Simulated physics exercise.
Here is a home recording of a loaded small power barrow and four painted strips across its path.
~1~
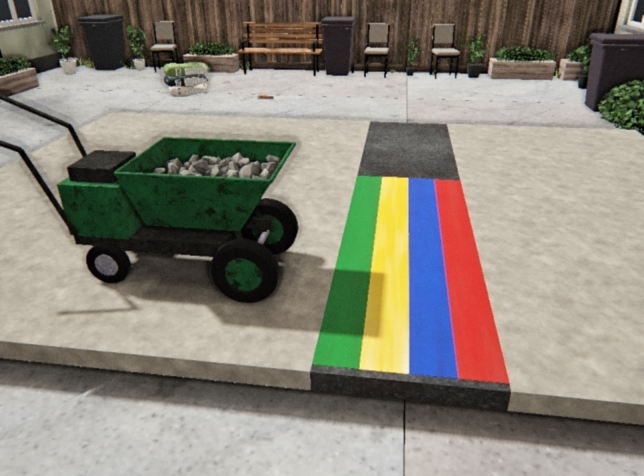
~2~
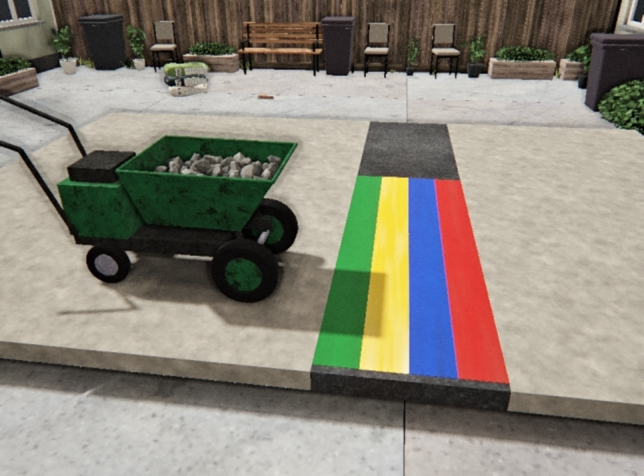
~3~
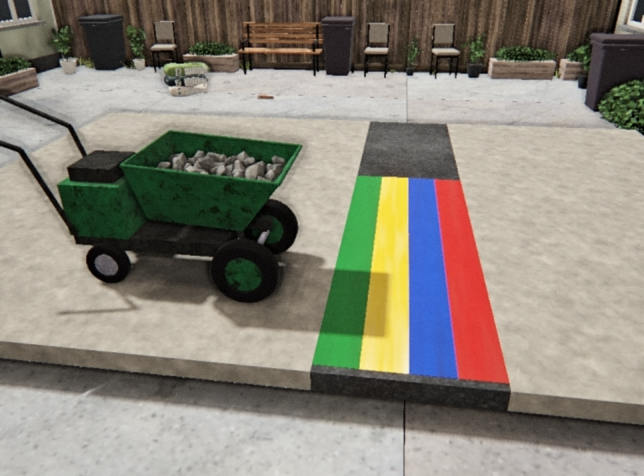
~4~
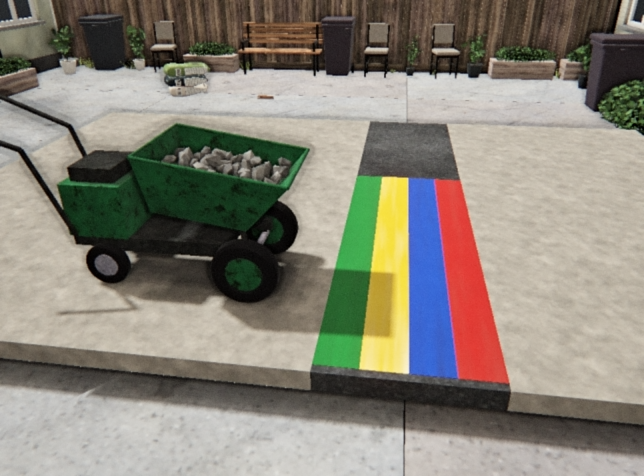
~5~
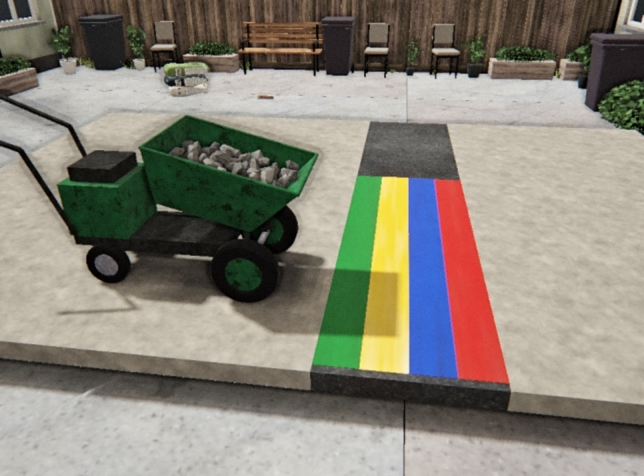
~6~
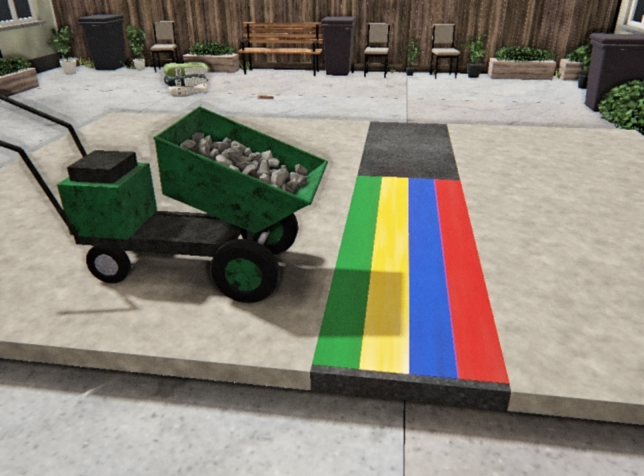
The green skip of a small barrow tilts steadily toward four painted strips, carrying broken stones.
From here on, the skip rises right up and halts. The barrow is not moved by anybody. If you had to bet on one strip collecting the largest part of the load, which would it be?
I would bet on the yellow strip.
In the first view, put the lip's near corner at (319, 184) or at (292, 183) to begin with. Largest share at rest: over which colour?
I would say the blue strip the first time, then the strip in yellow the next.
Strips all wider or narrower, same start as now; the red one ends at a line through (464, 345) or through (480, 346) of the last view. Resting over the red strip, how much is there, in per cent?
10 and 10 in a hundred.
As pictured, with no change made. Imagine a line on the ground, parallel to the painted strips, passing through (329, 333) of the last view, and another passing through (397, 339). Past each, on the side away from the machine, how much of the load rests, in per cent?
The first comes to 70 per cent, the second to 30 per cent.
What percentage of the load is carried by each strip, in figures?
Green strip = 10 %; yellow strip = 35 %; blue strip = 15 %; red strip = 5 %.
Shortly afterwards, skip tipped steeply; the whole lot in the skip.
Next, skip tipped right over; the bulk in the skip; a little over the green strip; a little over the yellow strip; only a few over the blue strip; only a few falling.
Some moments later, skip tipped right over; near a third in the skip; a little over the green strip; near a third over the yellow strip; a little over the blue strip; a little over the red strip; only a few off the paint.
In the end, skip tipped right over; near a third in the skip; a little over the green strip; near a third over the yellow strip; near a quarter over the blue strip; a little over the red strip; only a few off the paint.
